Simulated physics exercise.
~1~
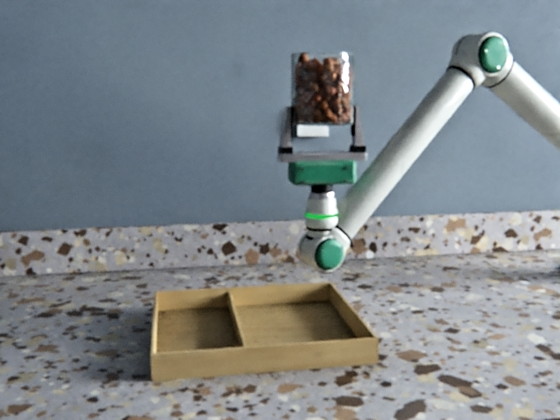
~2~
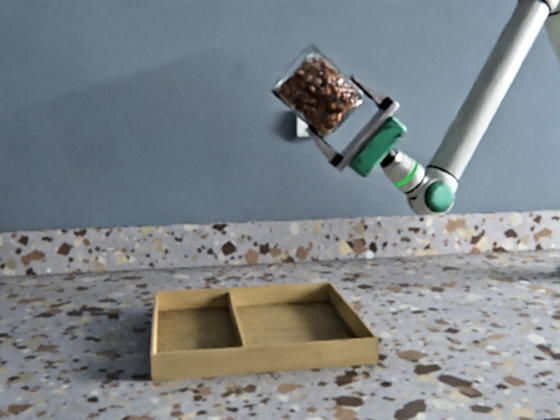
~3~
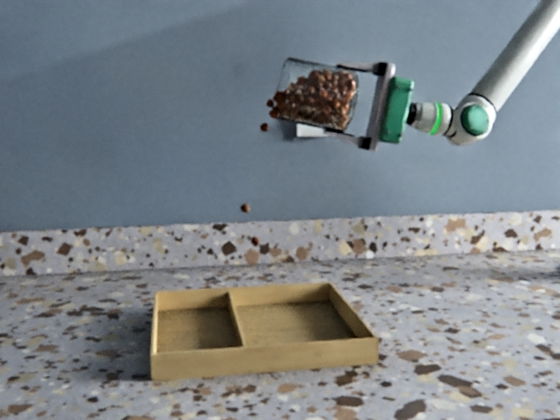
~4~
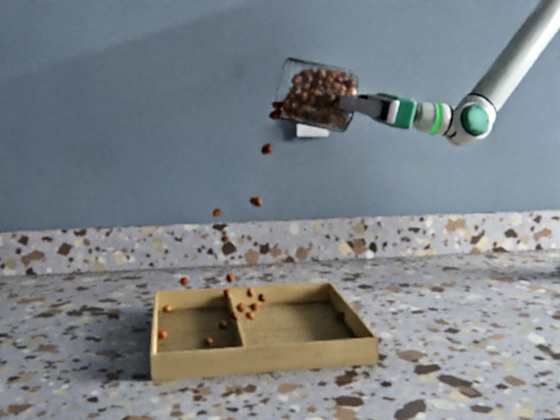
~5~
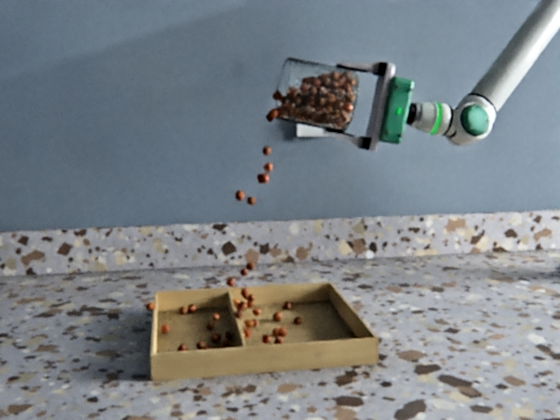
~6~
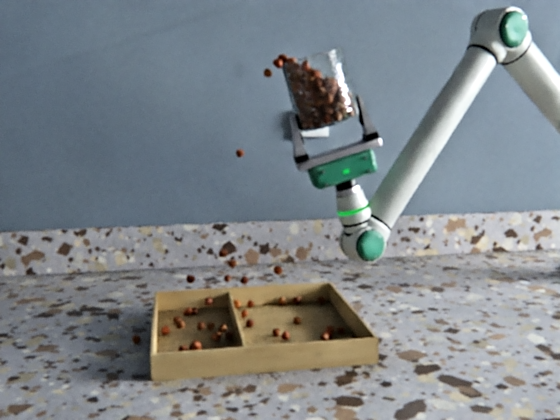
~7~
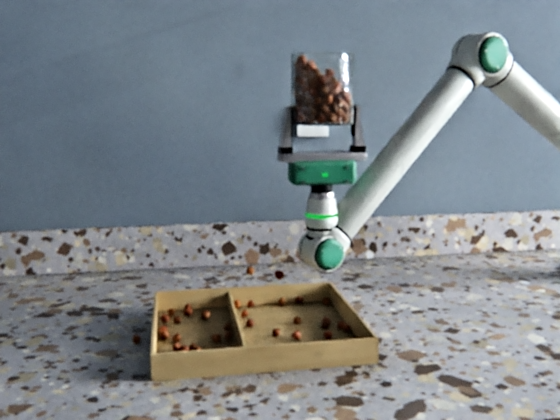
On a speckled stone countertop against a blue-grey wall, a robot arm tipped a clear cup of hazelnuts to the left, rolled it and spilled some into both sections of a divided tray, then turned it upright, still mostly full.
